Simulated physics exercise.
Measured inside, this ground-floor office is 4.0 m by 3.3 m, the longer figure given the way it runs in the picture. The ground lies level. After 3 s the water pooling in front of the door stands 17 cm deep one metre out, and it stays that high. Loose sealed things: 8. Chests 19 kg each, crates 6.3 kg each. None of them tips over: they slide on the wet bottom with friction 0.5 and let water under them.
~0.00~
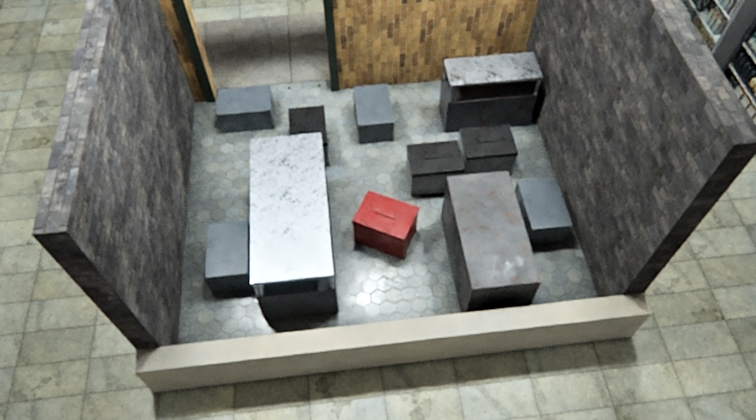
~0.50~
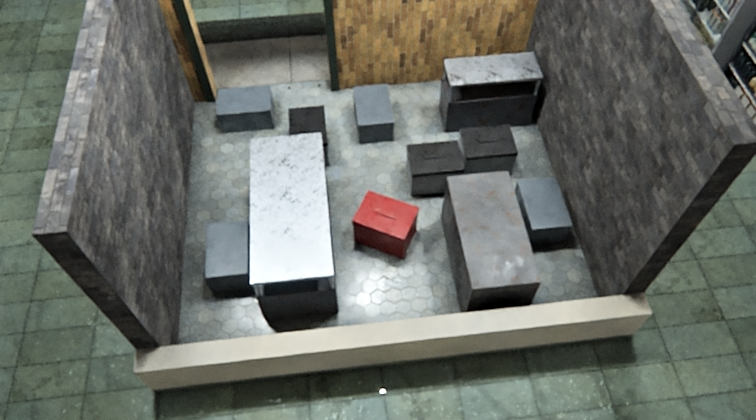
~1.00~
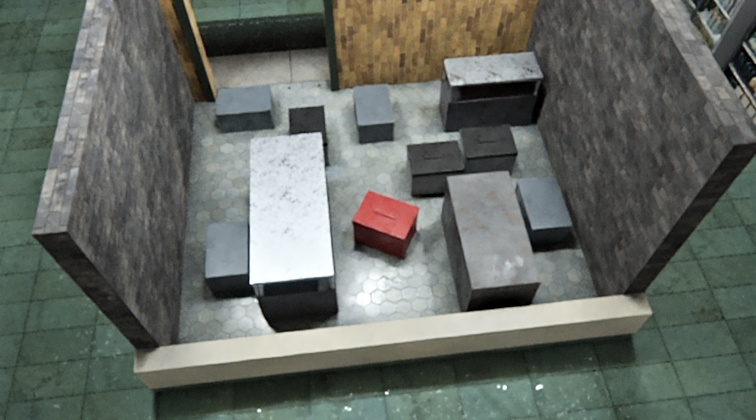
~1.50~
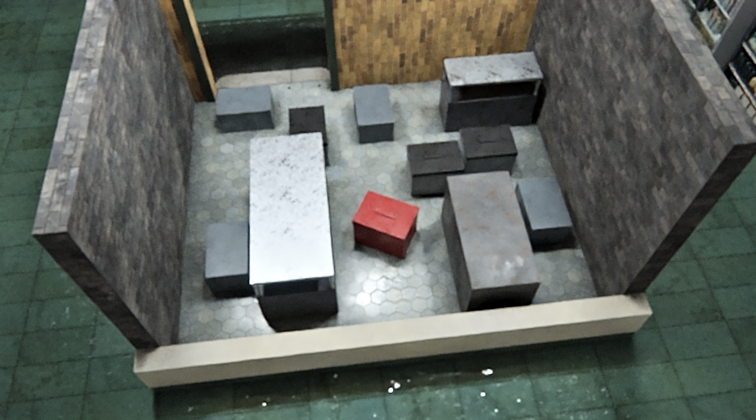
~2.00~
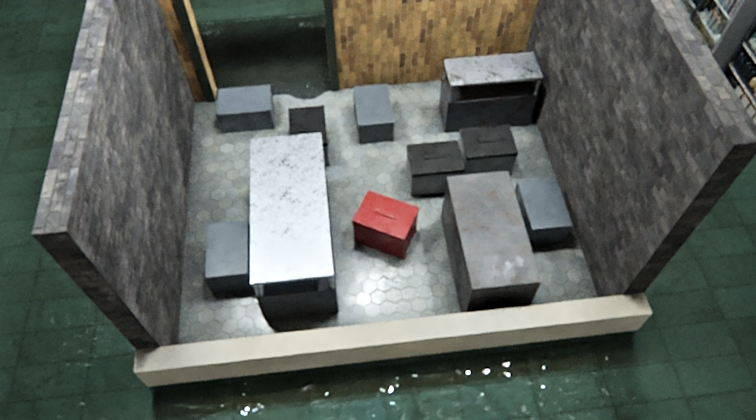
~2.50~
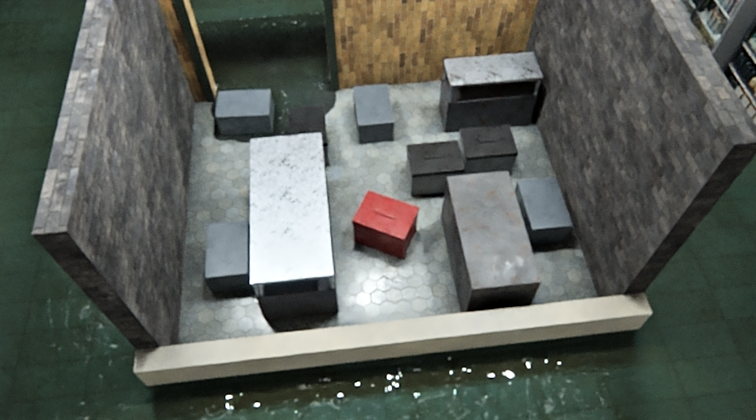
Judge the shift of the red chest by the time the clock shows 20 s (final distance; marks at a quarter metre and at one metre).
It will scoot partway, short of a metre.
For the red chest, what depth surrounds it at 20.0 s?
Roughly 17 cm at that moment.
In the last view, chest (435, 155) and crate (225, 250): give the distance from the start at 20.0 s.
Respectively 120 and 50 centimetres.
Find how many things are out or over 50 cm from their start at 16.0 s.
I count 7 of them.
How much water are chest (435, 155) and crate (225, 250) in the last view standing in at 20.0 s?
Roughly 18 and 18 cm.
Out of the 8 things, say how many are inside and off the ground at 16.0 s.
Then: 8.
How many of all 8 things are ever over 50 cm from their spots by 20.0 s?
My count gives 8.
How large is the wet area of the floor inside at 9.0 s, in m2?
Somewhere about 10.0 m2, give or take.
After 4.0 s the red chest is near (386, 214), 0.0 m from its start, aground; 1 afloat.
After 9.0 s the red chest is near (388, 218), 0.0 m from its start, aground; 4 afloat.
After 16.0 s the red chest is near (365, 197), 0.3 m from its start, afloat; 8 afloat.
After 20.0 s the red chest is near (421, 166), 0.6 m from its start, afloat; 8 afloat.
